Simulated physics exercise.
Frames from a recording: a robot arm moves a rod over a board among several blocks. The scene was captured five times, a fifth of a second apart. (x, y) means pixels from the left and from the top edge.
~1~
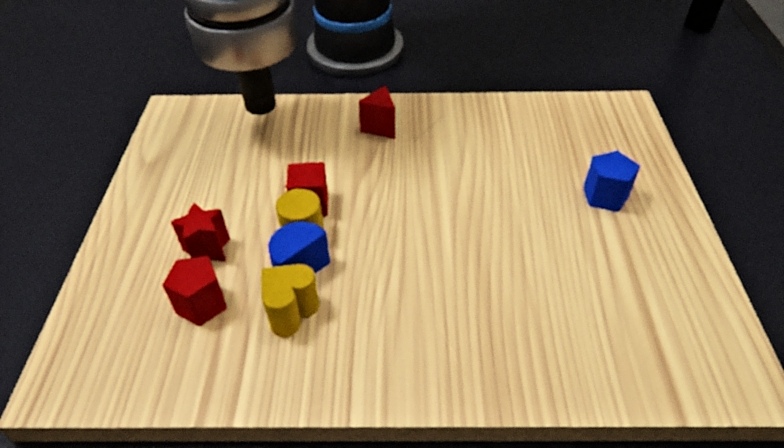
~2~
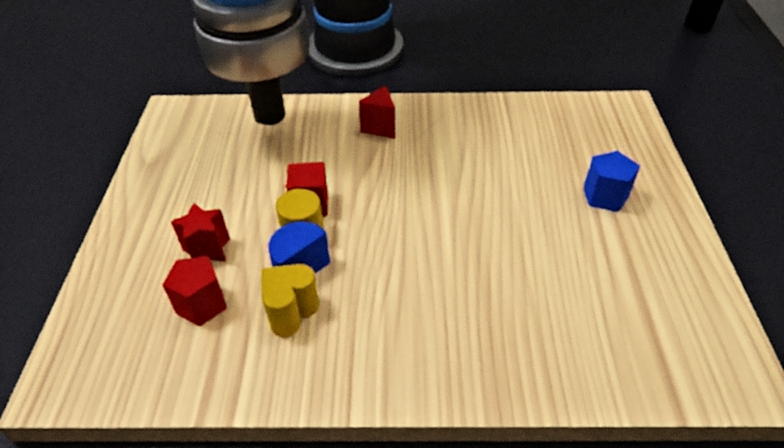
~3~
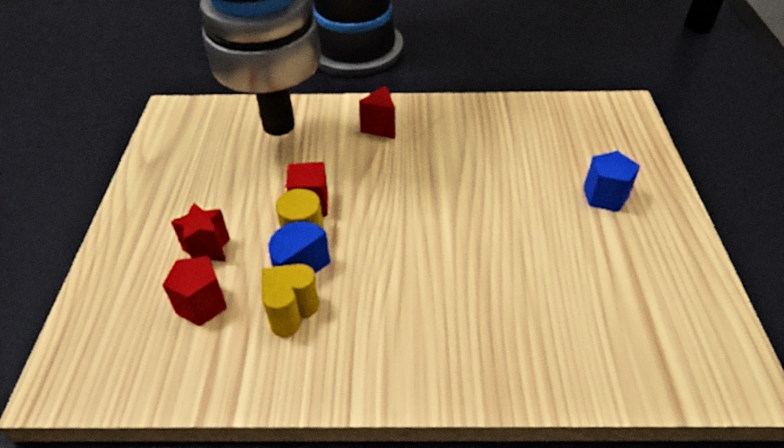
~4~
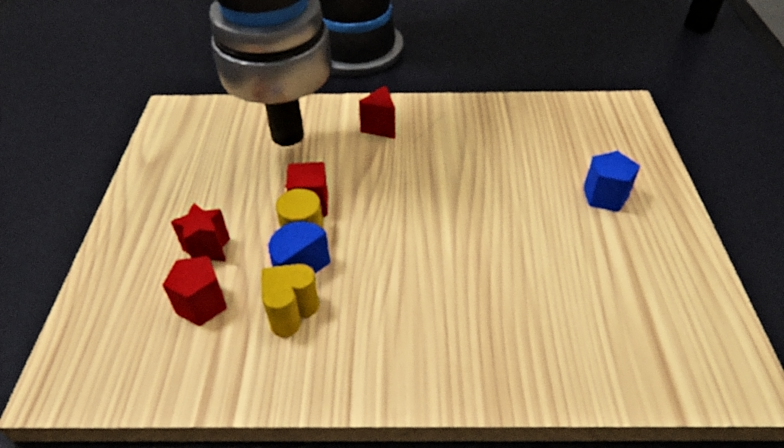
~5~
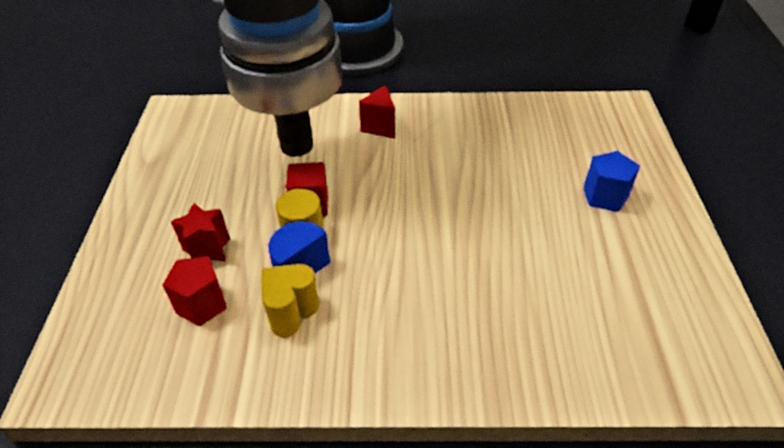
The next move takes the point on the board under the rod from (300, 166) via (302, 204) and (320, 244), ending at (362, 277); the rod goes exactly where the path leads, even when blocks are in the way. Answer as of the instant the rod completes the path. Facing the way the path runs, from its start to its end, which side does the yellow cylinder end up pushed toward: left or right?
My prediction: Leftwards.
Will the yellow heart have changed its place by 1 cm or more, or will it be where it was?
Here's my answer: The yellow heart gets displaced.
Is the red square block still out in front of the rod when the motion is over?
Yes.
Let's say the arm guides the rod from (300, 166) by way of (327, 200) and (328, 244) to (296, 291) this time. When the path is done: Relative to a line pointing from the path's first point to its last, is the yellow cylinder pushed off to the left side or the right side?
To the right.
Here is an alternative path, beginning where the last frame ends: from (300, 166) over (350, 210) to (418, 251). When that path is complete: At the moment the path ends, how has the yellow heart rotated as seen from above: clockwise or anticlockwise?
The turn is anti-clockwise.
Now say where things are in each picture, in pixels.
The first picture shows lower end of the rod at (261, 107), tops of blocks, yellow heart at (284, 282), blue D-shaped block at (293, 238), yellow cylinder at (298, 203), red square block at (305, 174).
The second picture shows rod at (270, 117), blocks as before.
The third picture shows rod at (279, 127), blocks as before.
The fourth picture shows rod at (288, 137), blocks as before.
The fifth picture shows rod at (297, 147), yellow heart at (284, 282), blue D-shaped block at (293, 238), yellow cylinder at (298, 203), red square block at (305, 174).
The first path, step by step. One third of the way, rod at (299, 186); yellow heart at (276, 296); blue D-shaped block at (297, 260), turned 50° clockwise; yellow cylinder at (318, 227); red square block at (314, 196), turned 25° anticlockwise.
Two thirds of the way, rod at (317, 225); yellow heart at (270, 304); blue D-shaped block at (304, 271), turned 85° clockwise; yellow cylinder at (358, 267); red square block at (339, 236), turned 35° anticlockwise.
At the end, rod at (361, 258); yellow heart at (270, 304); blue D-shaped block at (304, 271), turned 85° clockwise; yellow cylinder at (395, 312); red square block at (382, 274), turned 20° anticlockwise.
